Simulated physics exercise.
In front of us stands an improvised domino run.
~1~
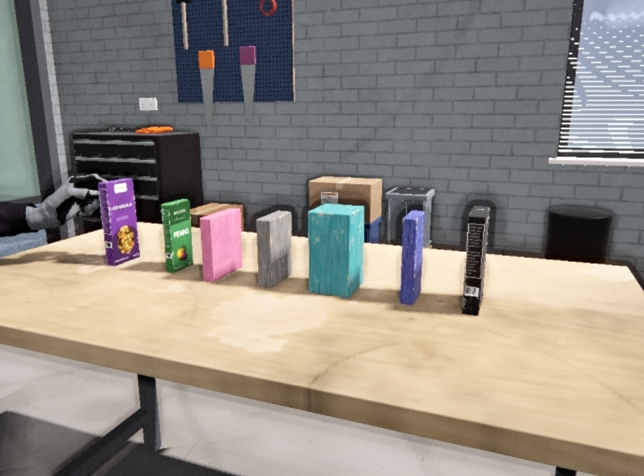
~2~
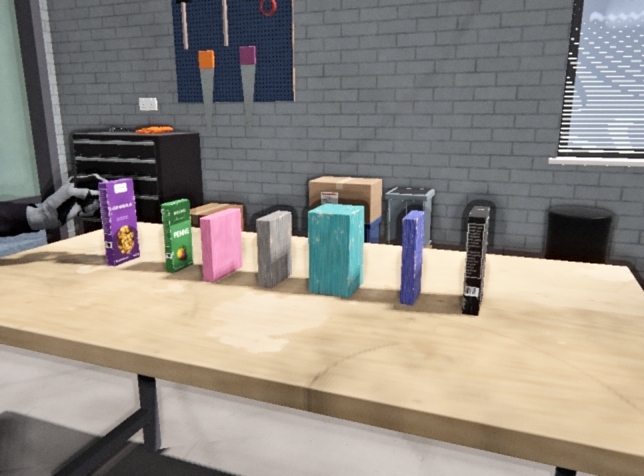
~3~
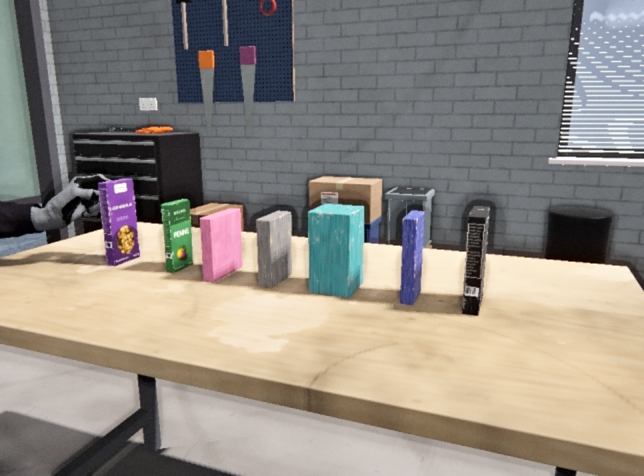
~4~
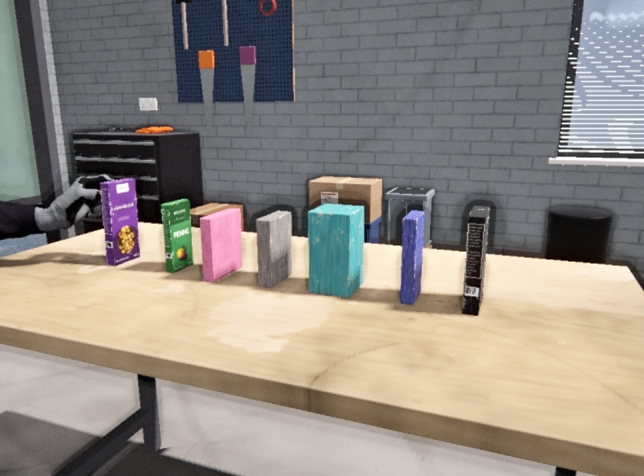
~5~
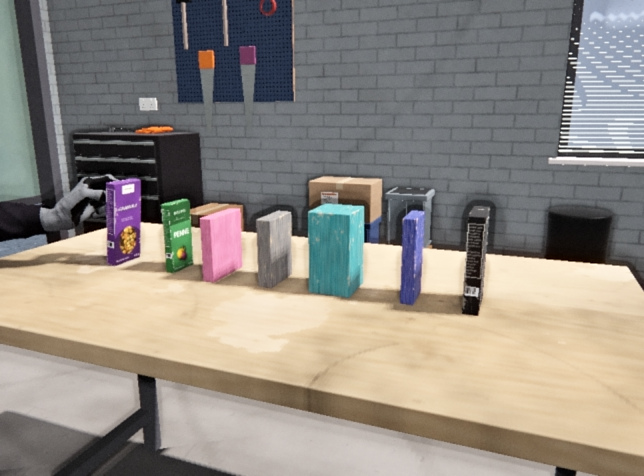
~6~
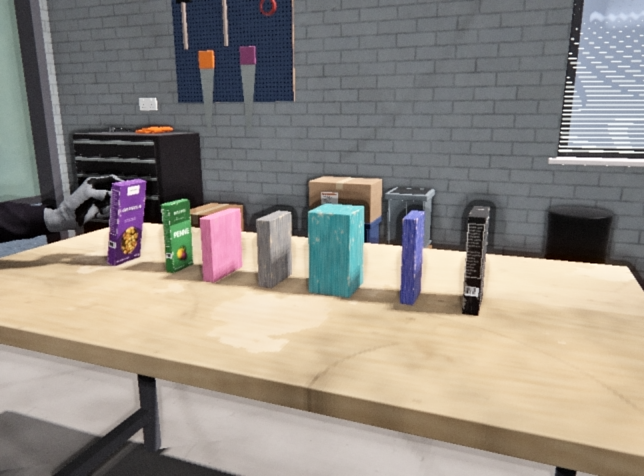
The clip shows a row of upright packets and blocks on a wooden table, with a gray hand or gripper behind the purple packet at the left, which gradually tilts rightward toward the green packet while the others remain still.
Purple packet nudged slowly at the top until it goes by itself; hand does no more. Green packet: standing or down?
Down.
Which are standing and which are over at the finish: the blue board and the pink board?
The blue board remains standing; the pink board goes down.
Then, 0.30 s past the last view, purple packet 64° over; green packet rocked 22° from its first pose near (189, 238).
Then, 0.50 s past the last view, purple packet 79° over; green packet rocked 61° from its first pose near (207, 252); pink board rocked 35° from its first pose.
Then, 0.70 s past the last view, purple packet 82° over; green packet on its side near (211, 260); pink board on its side; grey block rocked 30° from its first pose.
Finally, down or leaning hard on the table, green packet and pink board; left askew, grey block; the other 2 still in place. Final places as the last picture's camera would see them, green packet near (210, 259).
